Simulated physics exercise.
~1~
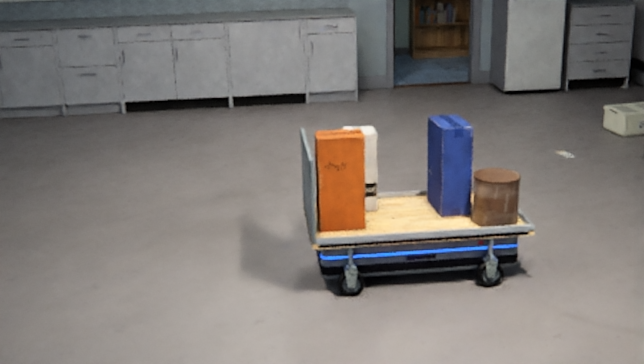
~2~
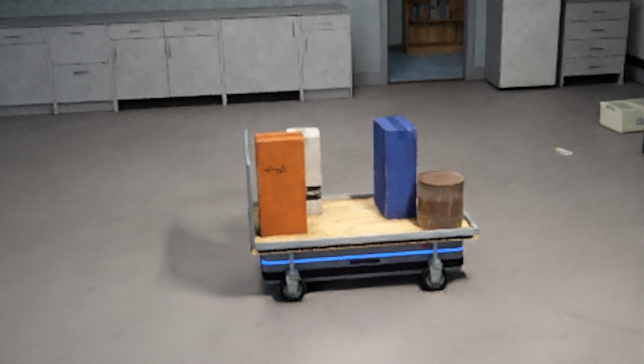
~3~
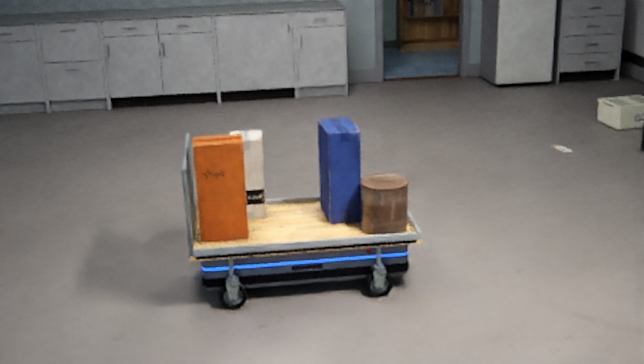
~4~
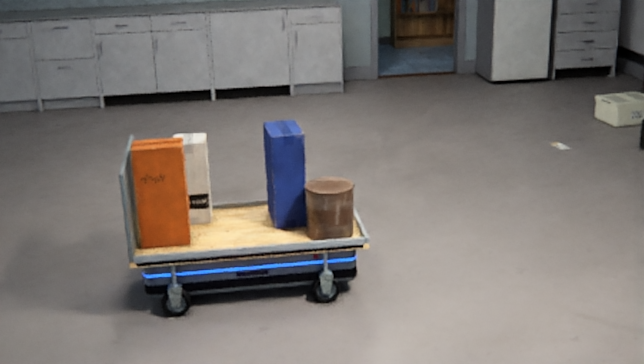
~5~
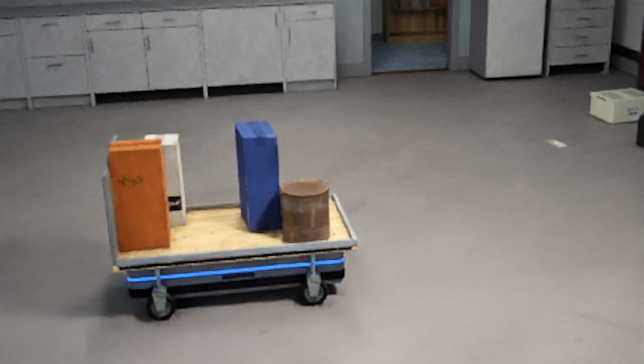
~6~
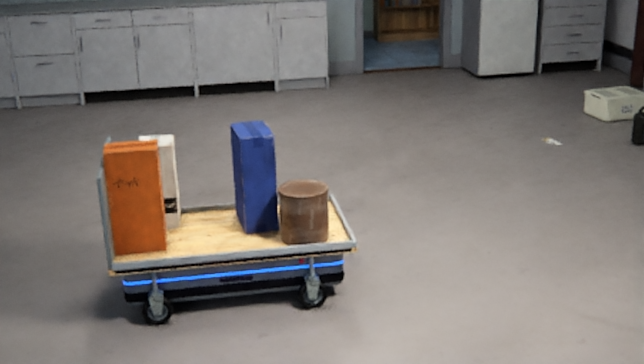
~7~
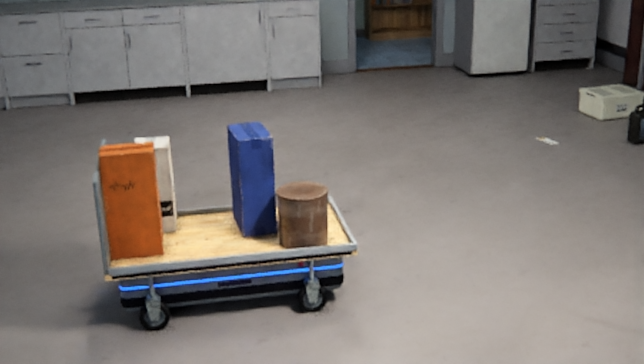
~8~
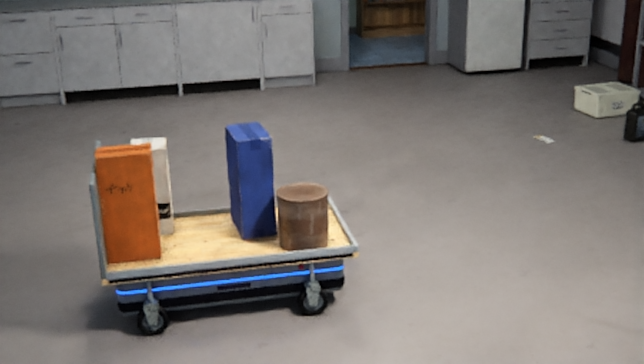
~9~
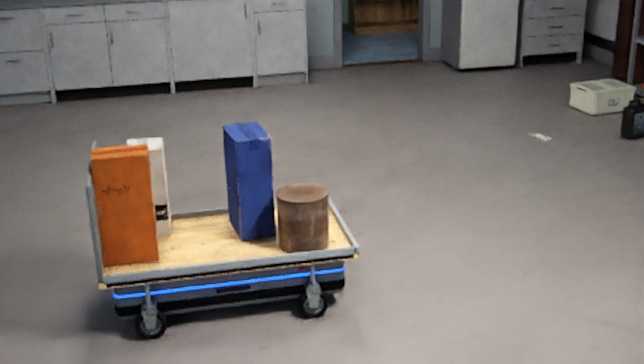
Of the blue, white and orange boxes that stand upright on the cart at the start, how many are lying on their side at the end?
None of them are lying down, as the blue, white and orange boxes all still stand upright on the cart once it has stopped.
